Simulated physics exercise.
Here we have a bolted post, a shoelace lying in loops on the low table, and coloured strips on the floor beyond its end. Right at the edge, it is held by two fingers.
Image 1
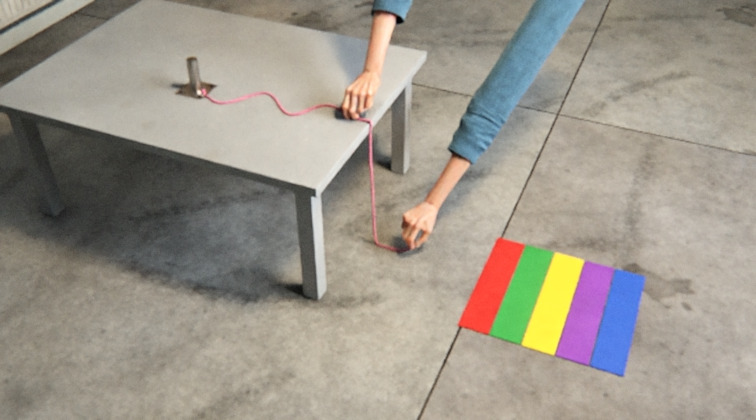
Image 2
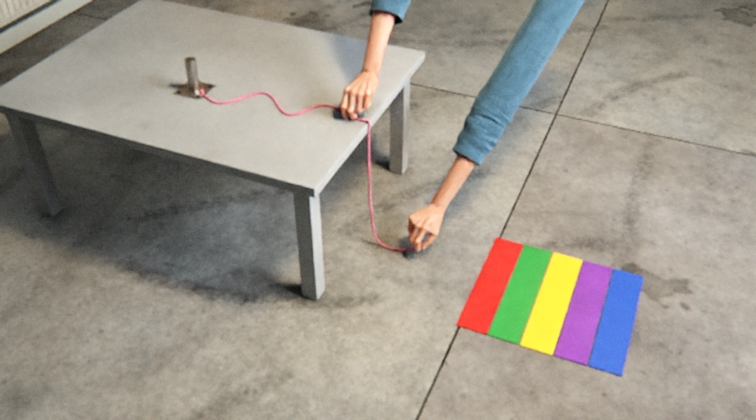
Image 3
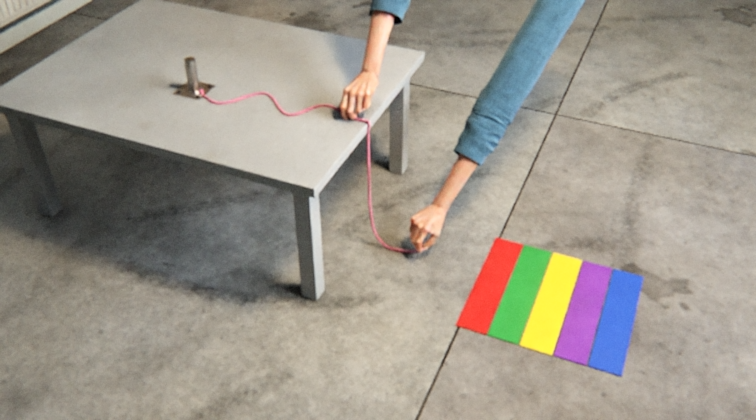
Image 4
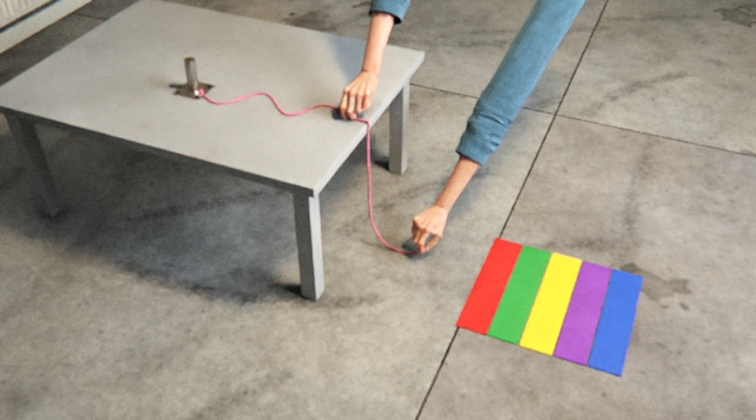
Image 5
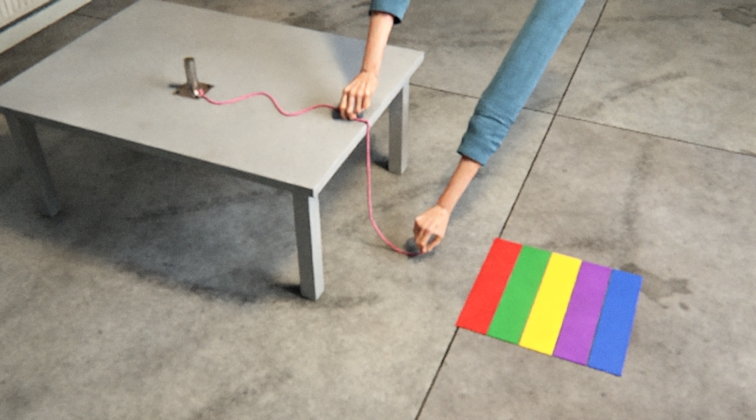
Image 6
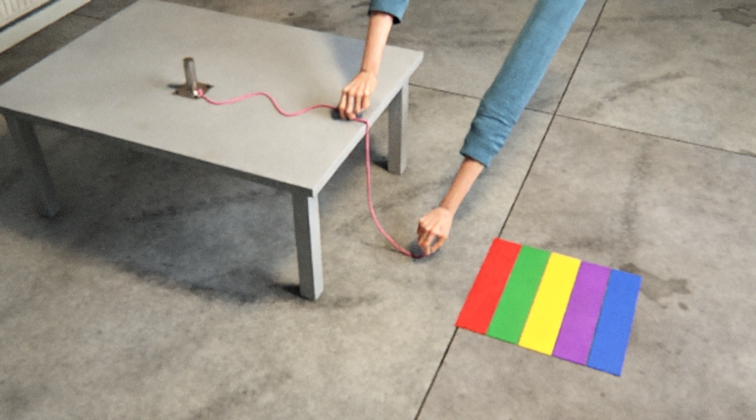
One hand pressed a pink shoelace at the edge of a low grey table while the other, near the floor, drew its hanging end slightly right, towards the coloured strips.
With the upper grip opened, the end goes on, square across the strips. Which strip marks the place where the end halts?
The yellow strip does.
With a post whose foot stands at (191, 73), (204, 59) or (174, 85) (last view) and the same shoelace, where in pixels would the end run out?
(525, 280), (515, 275) and (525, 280), in that order.
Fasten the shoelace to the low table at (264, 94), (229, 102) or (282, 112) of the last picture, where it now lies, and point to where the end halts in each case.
Going try by try, I'd put it close to (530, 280), then (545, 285), and finally (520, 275).
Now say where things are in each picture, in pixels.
The first picture shows end (414, 246); red (480, 312); green (511, 322); yellow (544, 332); purple (577, 342); blue (612, 352).
The second picture shows end (420, 248); shoelace through (215, 103) (275, 100) (318, 106) (369, 128) (369, 182) (375, 235).
The third picture shows end (422, 249).
The fourth picture shows end (424, 249); shoelace through (215, 103) (274, 100) (317, 107) (368, 128) (369, 182) (379, 235).
The fifth picture shows end (426, 250).
The sixth picture shows end (430, 251); shoelace through (214, 103) (273, 100) (316, 107) (367, 128) (368, 182) (386, 235).
A little later, end near (489, 268); over red.
Next, end near (531, 279); over green.
When it is tight, end near (555, 286); over yellow. It gets as far as the yellow strip.
